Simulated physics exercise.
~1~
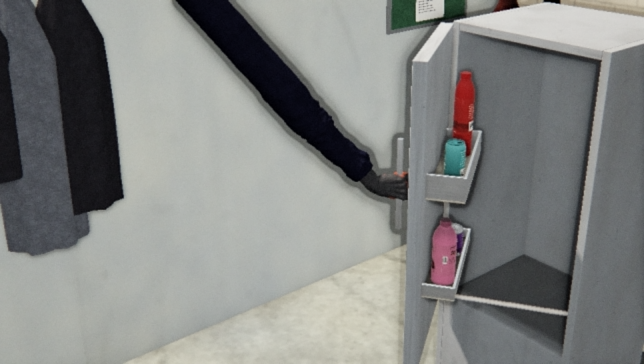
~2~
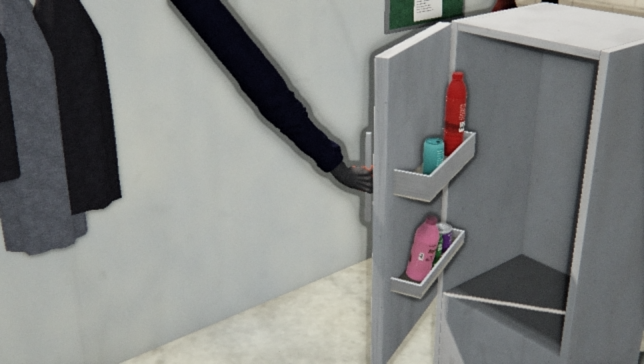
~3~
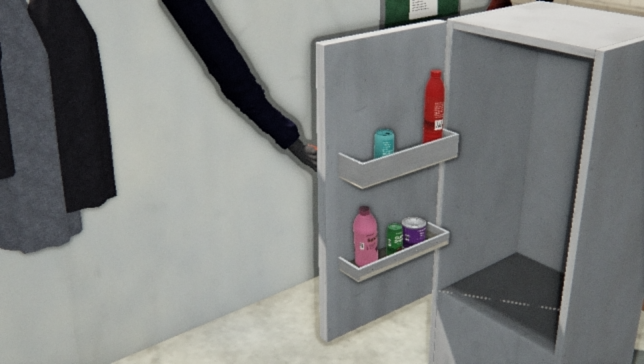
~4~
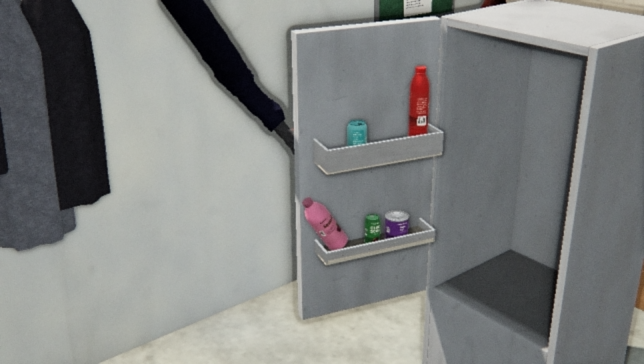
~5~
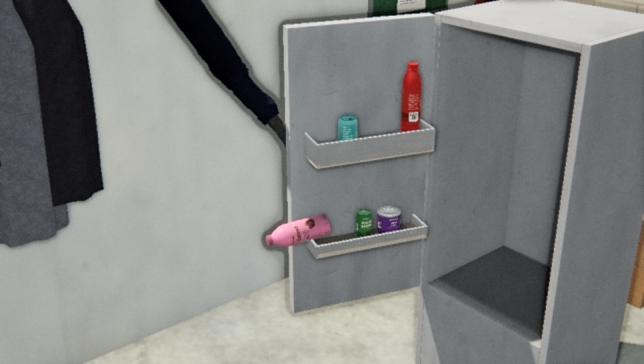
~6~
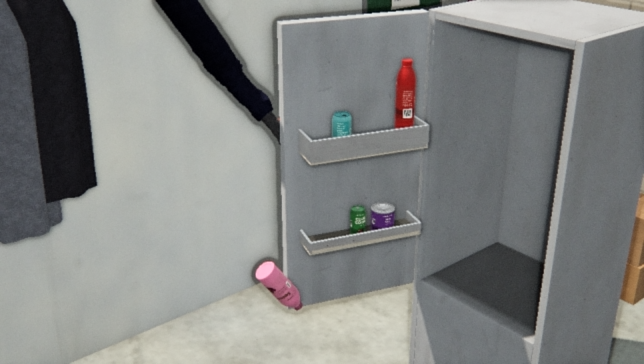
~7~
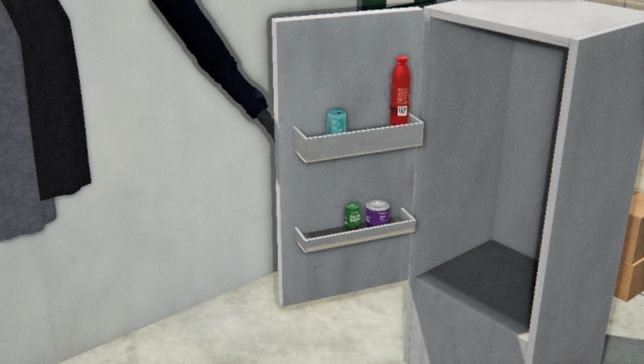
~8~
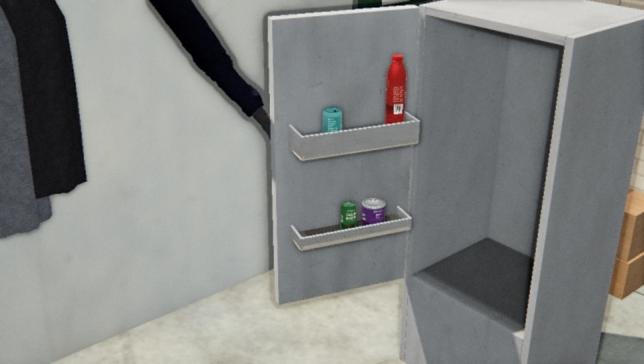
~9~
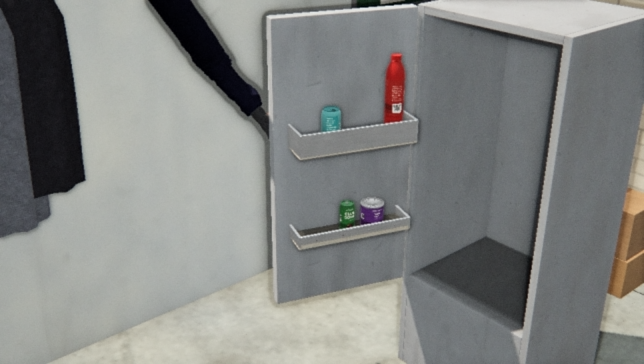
Beside a pale wall, a dark-sleeved arm swinging open a grey locker door, a pink bottle toppling out, four items staying racked.
